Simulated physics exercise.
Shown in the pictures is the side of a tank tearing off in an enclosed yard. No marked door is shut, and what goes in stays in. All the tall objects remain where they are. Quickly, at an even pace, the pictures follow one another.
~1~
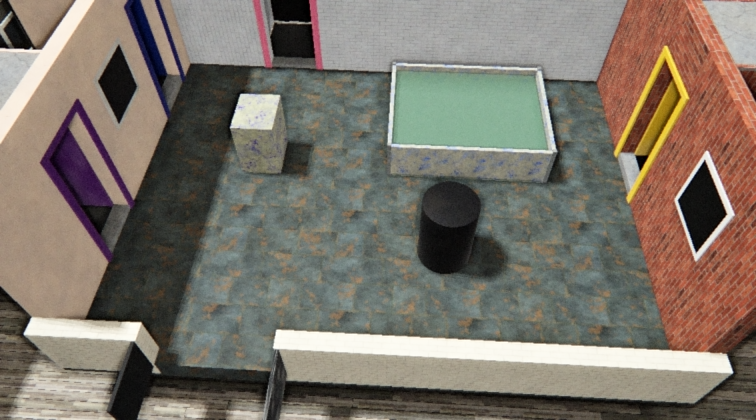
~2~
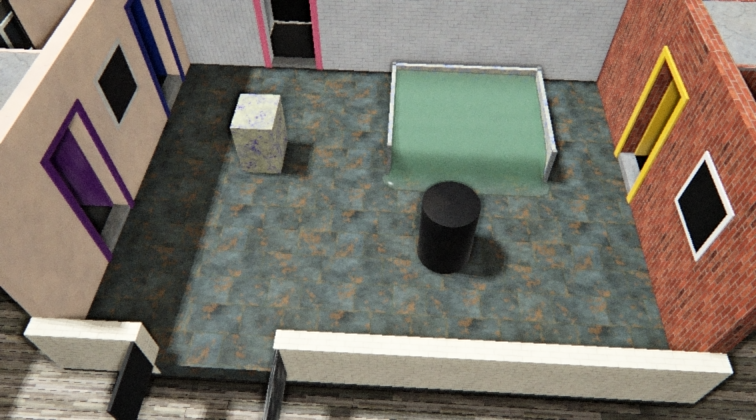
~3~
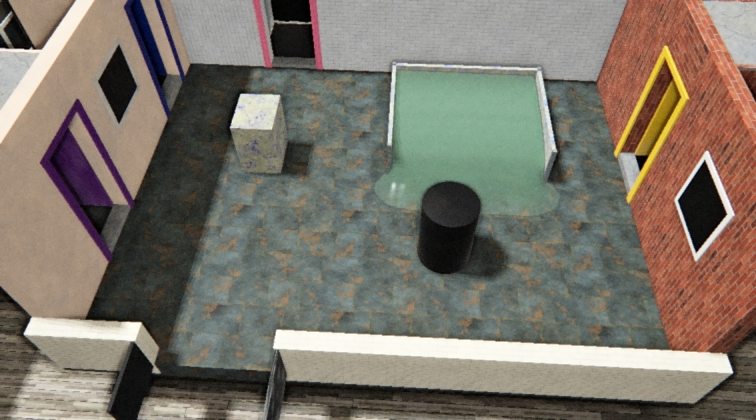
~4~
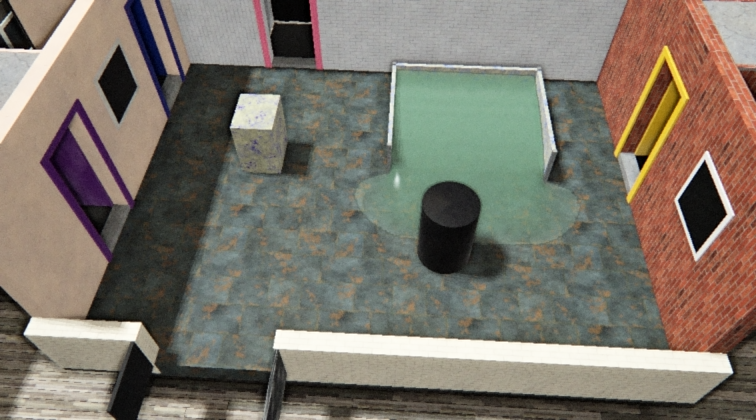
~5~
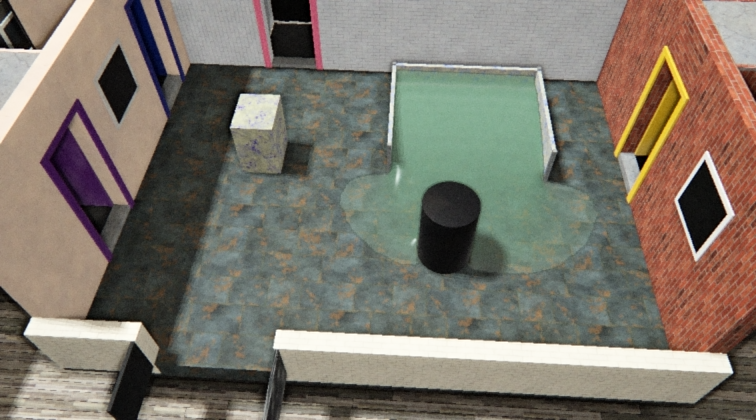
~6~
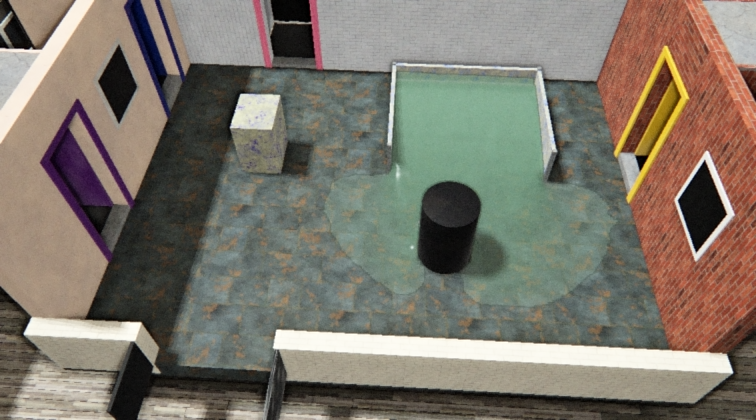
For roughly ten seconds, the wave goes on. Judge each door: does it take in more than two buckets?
My call: The pink door keeps it to two or fewer, the yellow door keeps it to two or fewer, the purple door keeps it to two or fewer, the blue door keeps it to two or fewer.
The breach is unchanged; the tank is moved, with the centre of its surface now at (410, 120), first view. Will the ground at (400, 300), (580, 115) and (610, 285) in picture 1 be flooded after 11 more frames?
Check in sequence: Soaked through, still parched, soaked through.
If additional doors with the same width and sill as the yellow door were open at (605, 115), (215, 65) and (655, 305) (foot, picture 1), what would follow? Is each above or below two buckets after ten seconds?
First door doesn't reach it, second door doesn't reach it, third door gets past it.
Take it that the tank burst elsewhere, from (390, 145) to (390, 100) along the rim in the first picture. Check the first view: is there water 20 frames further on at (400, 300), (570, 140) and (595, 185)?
One by one: Unsoaked; unsoaked; unsoaked.
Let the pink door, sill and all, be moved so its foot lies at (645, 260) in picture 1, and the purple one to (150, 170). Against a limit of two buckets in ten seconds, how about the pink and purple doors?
Taking them in turn, the pink one tops the two-pail mark and the purple one falls short.
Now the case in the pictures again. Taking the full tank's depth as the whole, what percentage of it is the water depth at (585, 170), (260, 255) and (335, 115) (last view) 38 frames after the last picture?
In that order: 12, 10 and 0 per cent.
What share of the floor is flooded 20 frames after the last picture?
That works out at 55 %.
A moment on, water covers 35 % of the floor; the pink door not reached, the yellow door not reached, the purple door not reached, the blue door not reached.
Next, water covers 40 % of the floor; the pink door not reached, the yellow door not reached, the purple door not reached, the blue door not reached.
Then, water covers 55 % of the floor; the pink door not reached, the yellow door wet at the sill, nothing in, the purple door not reached, the blue door not reached.
Later, water covers 70 % of the floor; the pink door not reached, the yellow door wet at the sill, nothing in, the purple door wet at the sill, nothing in, the blue door not reached.
In the end, water covers 95 % of the floor; the pink door wet at the sill, nothing in, the yellow door wet at the sill, nothing in, the purple door wet at the sill, nothing in, the blue door wet at the sill, nothing in.
